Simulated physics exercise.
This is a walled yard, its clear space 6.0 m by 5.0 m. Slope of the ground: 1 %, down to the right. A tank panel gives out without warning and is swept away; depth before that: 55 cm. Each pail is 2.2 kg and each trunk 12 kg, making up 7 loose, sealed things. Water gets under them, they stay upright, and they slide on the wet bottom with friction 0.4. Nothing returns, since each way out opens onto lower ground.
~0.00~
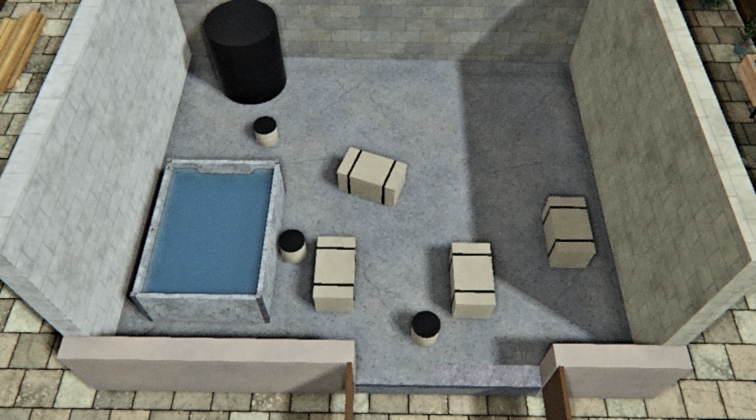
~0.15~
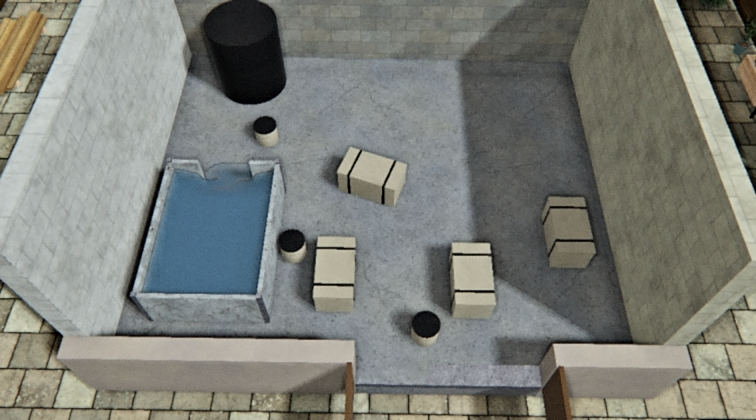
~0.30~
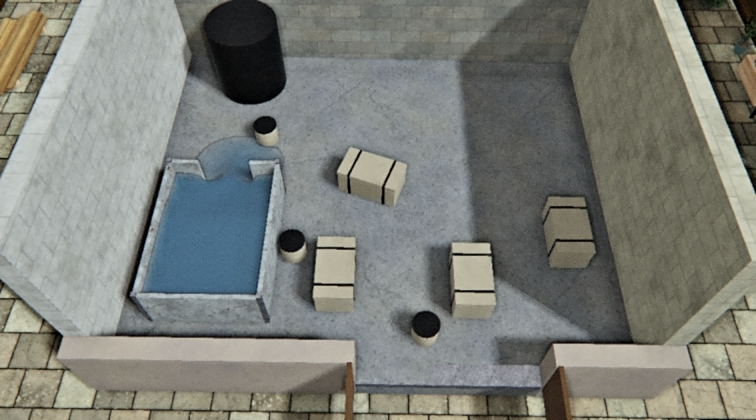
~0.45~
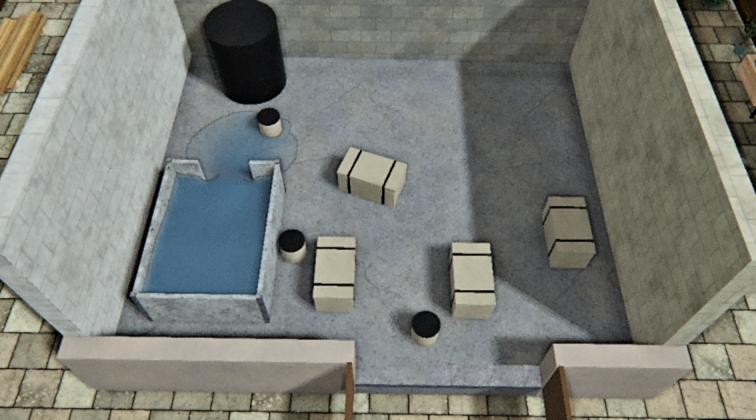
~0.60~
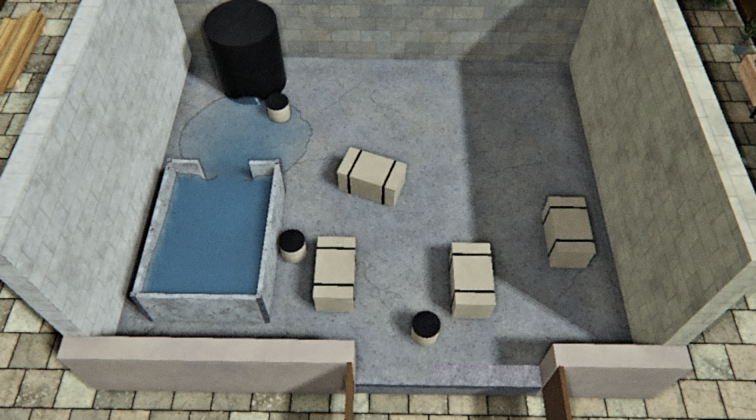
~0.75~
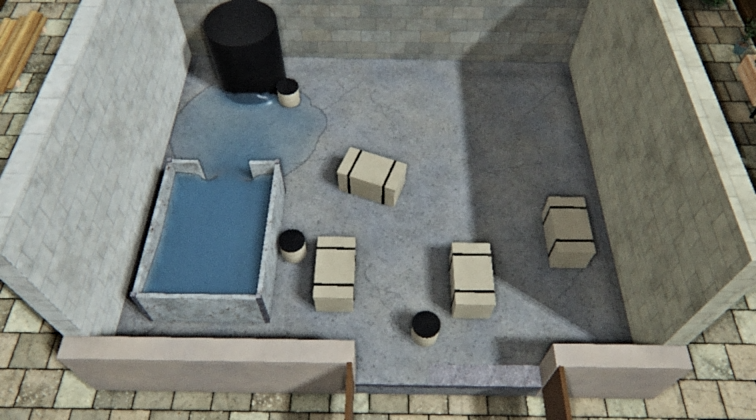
Walled yard with a water tank, its far side breaking open, water spreading across the floor and pushing one small pail toward the back.
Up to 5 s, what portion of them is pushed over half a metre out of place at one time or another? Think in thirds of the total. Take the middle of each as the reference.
My answer: Less than a third of the total.
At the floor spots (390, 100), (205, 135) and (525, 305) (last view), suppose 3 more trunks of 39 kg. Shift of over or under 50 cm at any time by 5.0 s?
Answers in order are crosses the line, crosses the line and does not cross.
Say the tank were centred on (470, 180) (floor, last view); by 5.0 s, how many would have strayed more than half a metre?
That would give 2.
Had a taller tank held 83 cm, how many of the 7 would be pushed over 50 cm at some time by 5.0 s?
That would give 2.
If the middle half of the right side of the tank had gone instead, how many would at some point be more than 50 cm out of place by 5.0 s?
Then it comes to 5.
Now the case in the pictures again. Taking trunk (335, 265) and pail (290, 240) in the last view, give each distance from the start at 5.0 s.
In that order: 0 cm, 0 cm.
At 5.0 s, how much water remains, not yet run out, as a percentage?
100 %.
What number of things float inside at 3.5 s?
Answer: 1.
After 1.1 s 1 of 7 are over 50 cm from their spots; 0 afloat.
After 2.2 s 1 of 7 are over 50 cm from their spots; 1 afloat.
After 3.5 s 1 of 7 are over 50 cm from their spots; 1 afloat.
After 5.0 s 1 of 7 are over 50 cm from their spots, and 1 have been at some point; 1 afloat.
